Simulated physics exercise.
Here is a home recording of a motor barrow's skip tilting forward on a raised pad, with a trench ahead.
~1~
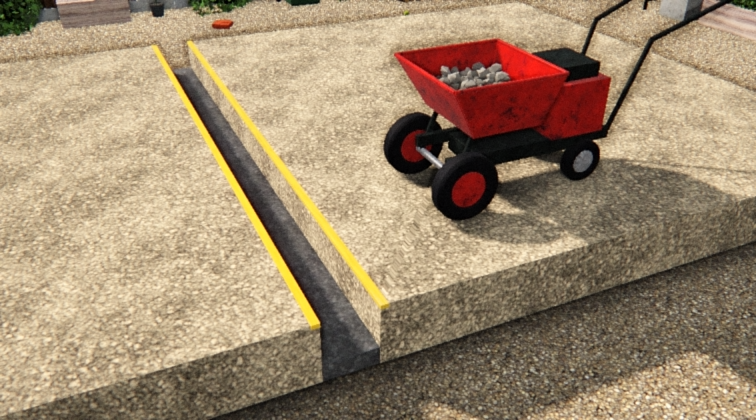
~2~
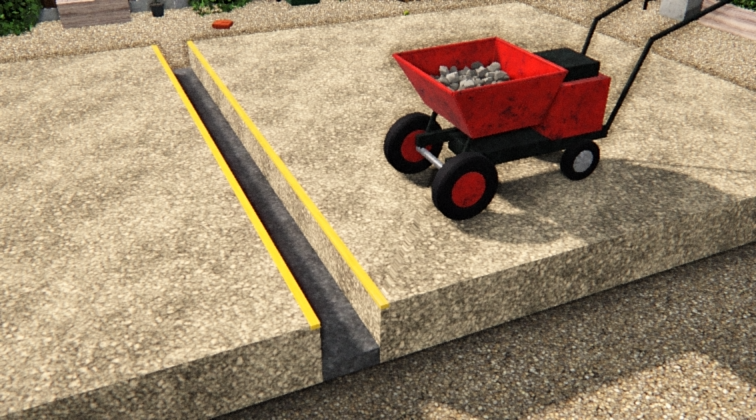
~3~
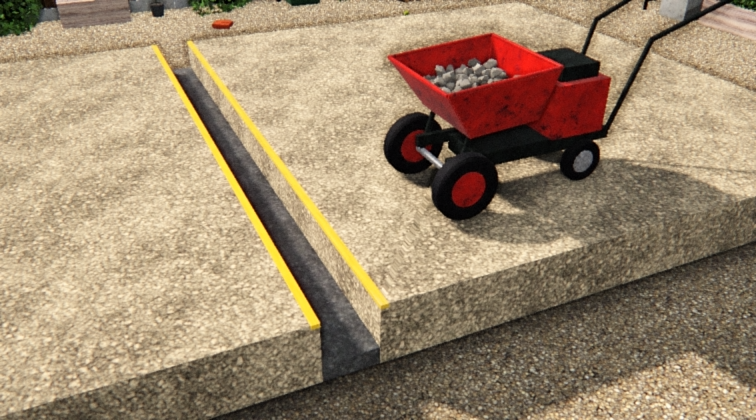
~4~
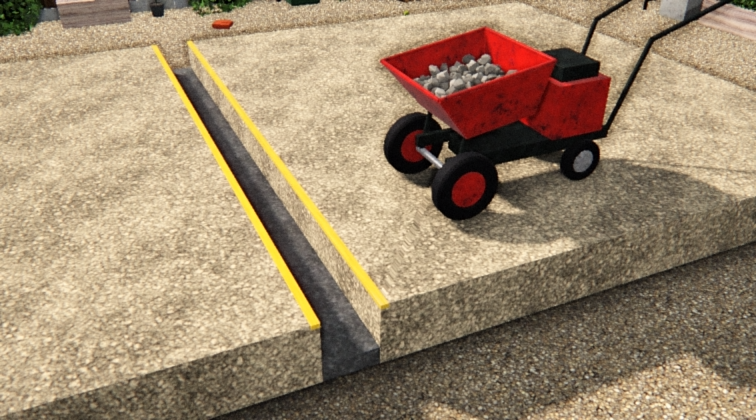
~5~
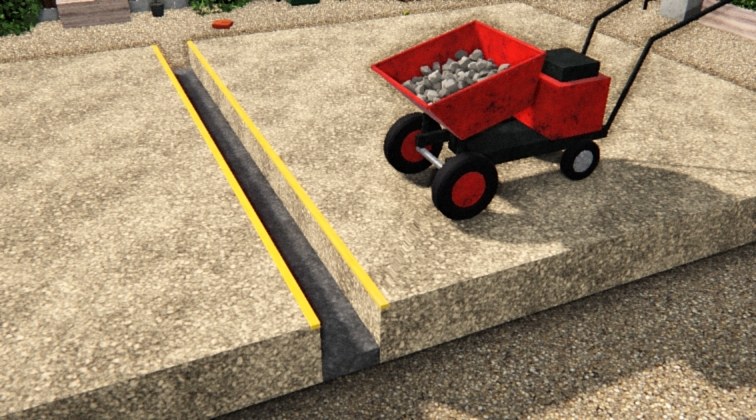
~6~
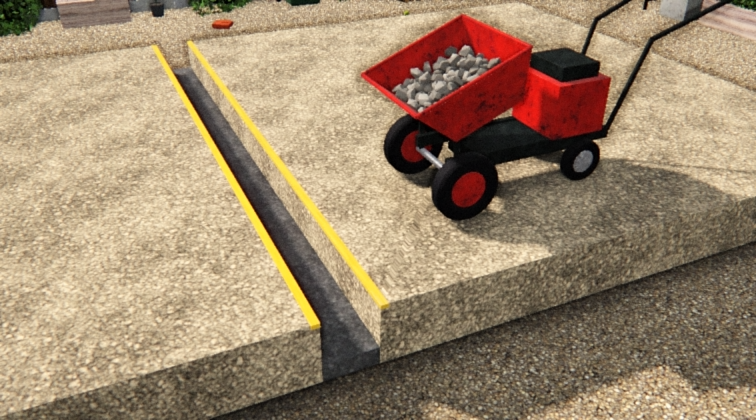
To begin with, a red motor barrow stands on a raised pad, its skip of grey broken stones level, with a narrow, yellow-edged trench to its left. The skip tips barely forward, then tilts clearly down to the left, showing more of the stones while the wheels stay still.
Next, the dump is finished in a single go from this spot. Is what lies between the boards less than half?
The trench will most likely get the bulk of it.
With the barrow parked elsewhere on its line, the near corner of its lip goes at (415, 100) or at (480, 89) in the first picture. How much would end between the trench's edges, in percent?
90 %, then 40 %.
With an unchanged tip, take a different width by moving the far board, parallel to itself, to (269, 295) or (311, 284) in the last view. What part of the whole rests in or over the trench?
Roughly 70 % and 80 %.
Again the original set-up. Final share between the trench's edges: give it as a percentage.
I'd put that share near 75 per cent.
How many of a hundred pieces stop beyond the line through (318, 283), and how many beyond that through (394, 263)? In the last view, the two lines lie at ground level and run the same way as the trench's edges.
Respectively 30 and 100 percent.
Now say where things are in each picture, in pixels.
The first picture shows lip of the skip at (455, 93), level; top of the load at (474, 85), broken stones; first edge of the trench at (360, 271); far edge at (295, 288), the trench under half as wide as the skip, and about as deep as wide.
The second picture shows lip of the skip at (453, 94), tipped barely; top of the load at (473, 85).
The third picture shows lip of the skip at (448, 96), tipped barely; top of the load at (484, 80).
The fourth picture shows lip of the skip at (439, 101), tipped a little; top of the load at (478, 77).
The fifth picture shows lip of the skip at (429, 108), tipped clearly; top of the load at (484, 73).
The sixth picture shows lip of the skip at (417, 117), tipped clearly; top of the load at (477, 65); first edge of the trench at (360, 271); far edge at (295, 288).
Soon, skip tipped steeply; all in the skip.
A while on, skip tipped right over; most in the skip; a small part short of the trench; a stray few in or heaped over the trench.
Towards the end, skip tipped right over; a small part in the skip; about a quarter short of the trench; about two thirds in or heaped over the trench.
Finally, skip tipped right over; about a quarter short of the trench; most in or heaped over the trench; none beyond it.
